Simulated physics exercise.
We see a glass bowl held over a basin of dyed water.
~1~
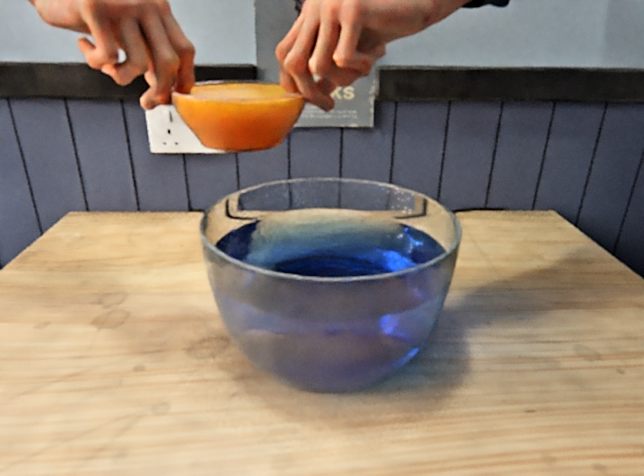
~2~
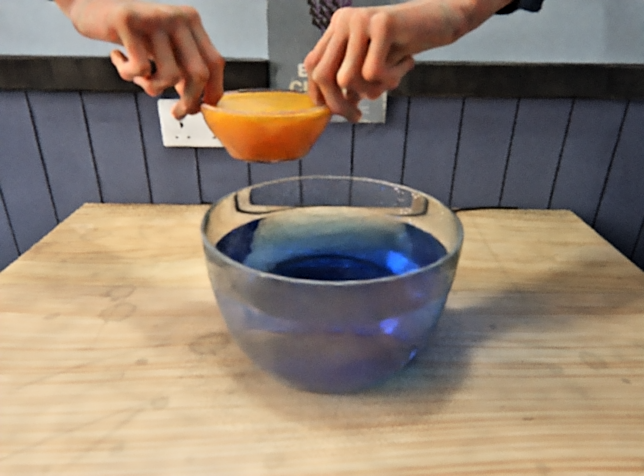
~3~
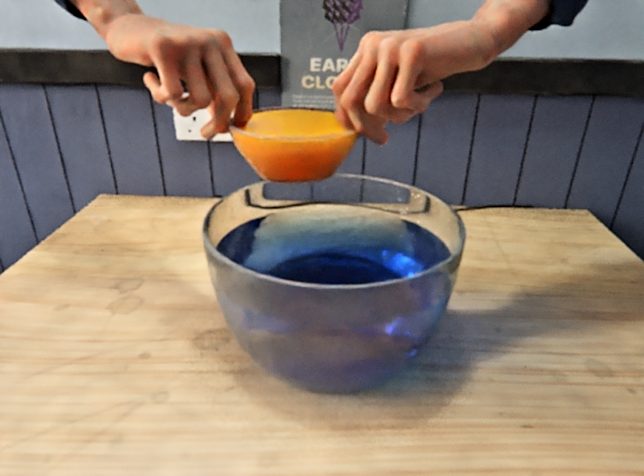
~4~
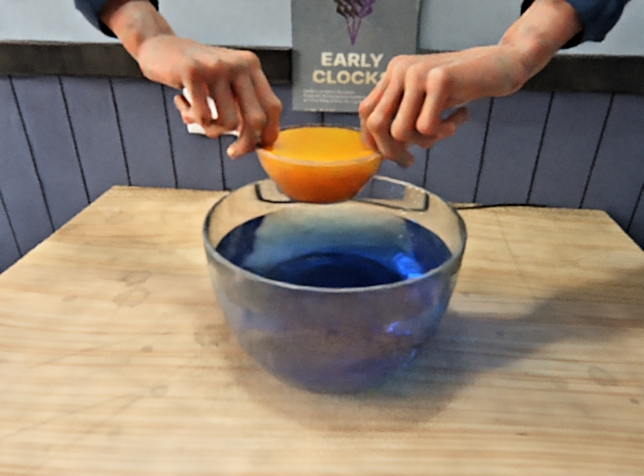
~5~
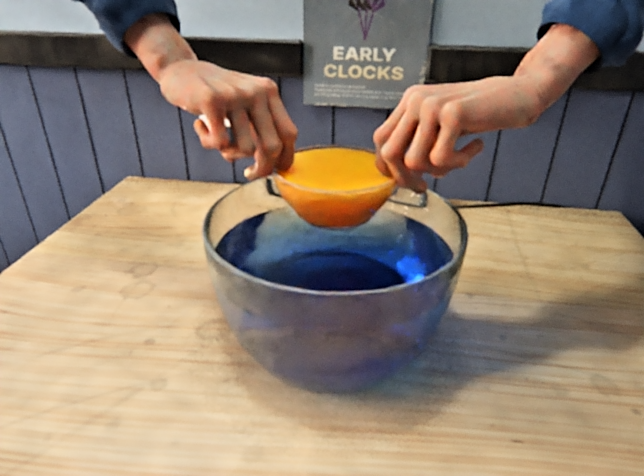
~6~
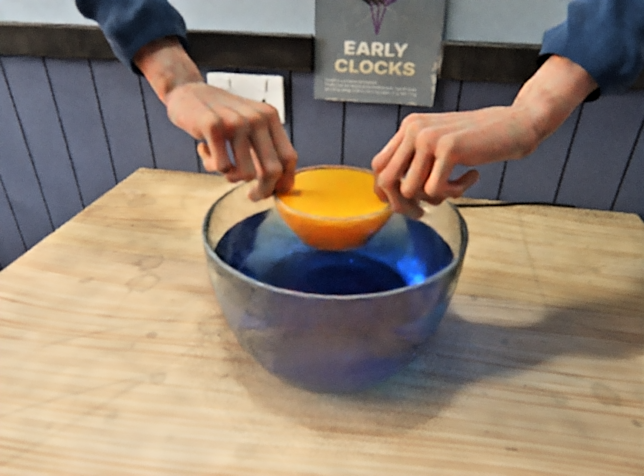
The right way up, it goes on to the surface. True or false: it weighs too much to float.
True.
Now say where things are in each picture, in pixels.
Bowl (241, 113) nearly full; above the basin, in the first frame.
Bowl nearly full, surface at (268, 104); coming down, in the second frame.
Bowl (296, 143) nearly full; lower, in the third frame.
Bowl nearly full, surface at (321, 145); lower still, in the fourth frame.
Bowl (336, 187) nearly full; close to the surface, in the fifth frame.
Bowl nearly full, surface at (336, 193); just over the surface, in the sixth frame.
A moment on, the bowl dips into the dyed water.
Further on, dyed water pours in over its rim.
When it is over, the bowl lies on the bottom.
